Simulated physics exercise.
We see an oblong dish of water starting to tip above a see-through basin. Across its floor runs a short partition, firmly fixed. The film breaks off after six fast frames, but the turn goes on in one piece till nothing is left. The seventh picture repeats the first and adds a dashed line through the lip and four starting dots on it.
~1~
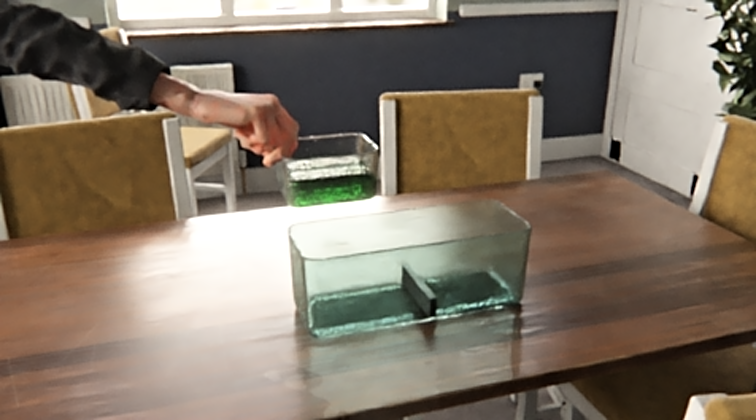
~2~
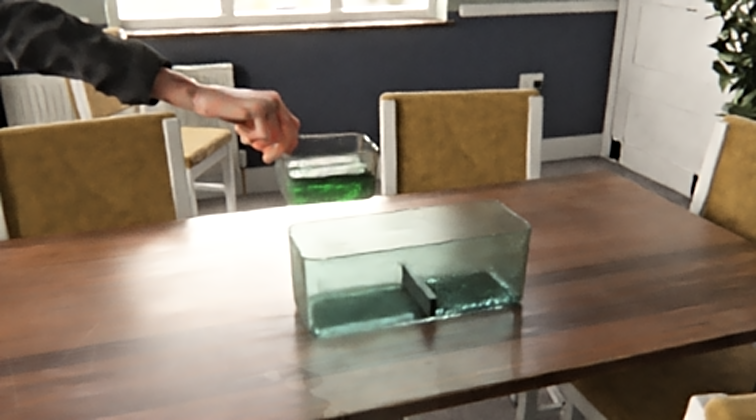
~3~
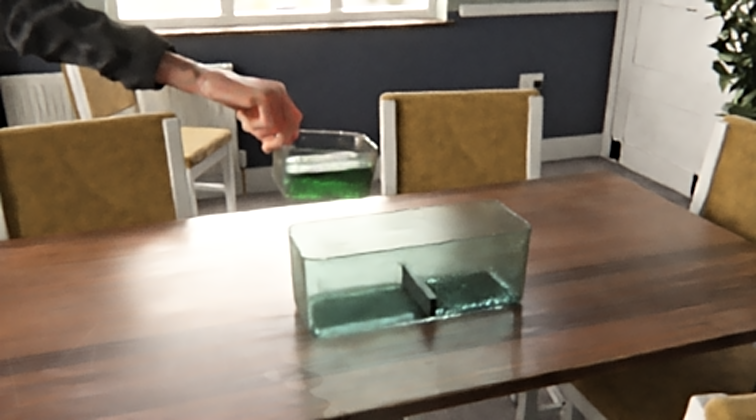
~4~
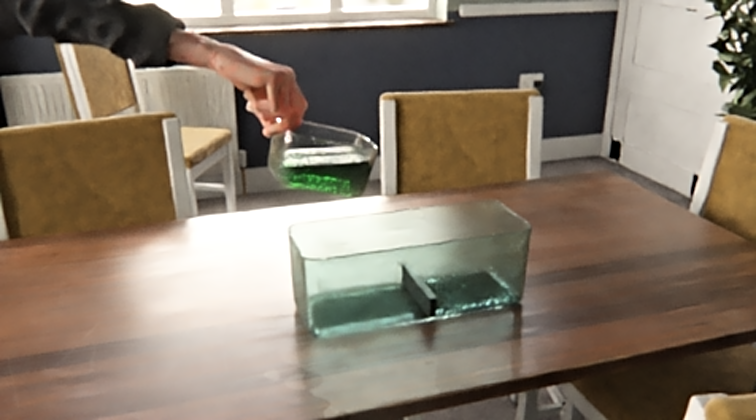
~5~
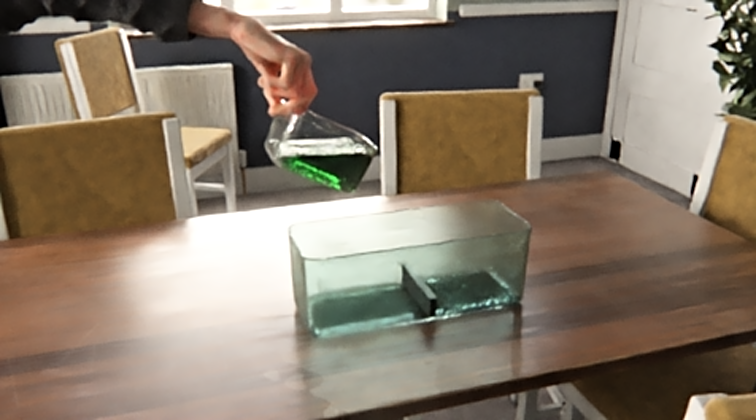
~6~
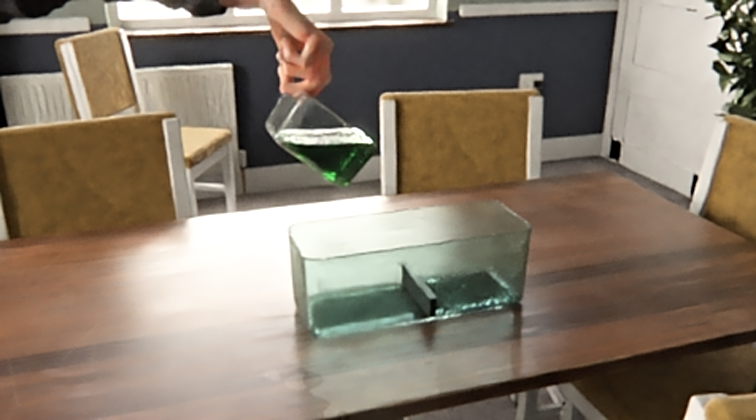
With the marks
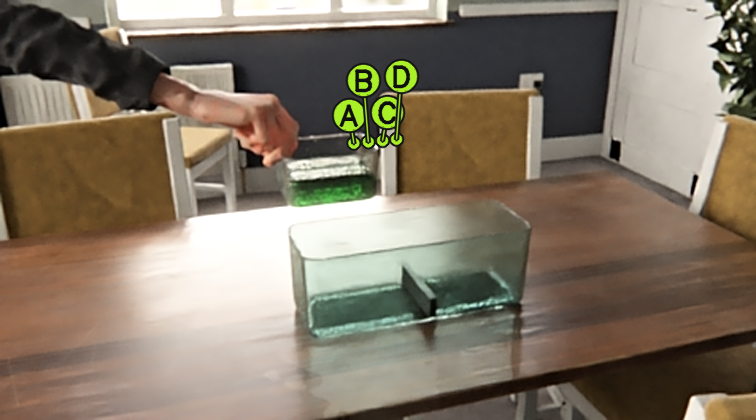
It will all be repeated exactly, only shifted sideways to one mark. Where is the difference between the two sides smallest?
It is A.
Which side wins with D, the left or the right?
The right side.
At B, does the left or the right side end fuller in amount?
More ends on the right.
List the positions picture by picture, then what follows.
In the first picture, upright, lip at (369, 141); basin from (307, 337) to (521, 300); top of the wall at (418, 279); nothing has left yet.
In the second picture, upright, lip at (369, 141); nothing has left yet.
In the third picture, tipped about 7°, lip at (369, 141); nothing has left yet.
In the fourth picture, tipped about 16°, lip at (369, 141); nothing has left yet.
In the fifth picture, tipped about 27°, lip at (369, 141); nothing has left yet.
In the sixth picture, tipped about 41°, lip at (369, 141); water is over the lip, down to (369, 141).
In lime, A at (353, 143); B at (368, 141); C at (382, 140); D at (396, 139).
Choosing A, about 55 % ends left of the wall and 43 % right of it.
Choosing B, about 15 % ends left of the wall and 84 % right of it.
Choosing C, about 7 % ends left of the wall and 92 % right of it.
Choosing D, about 9 % ends left of the wall and 90 % right of it.
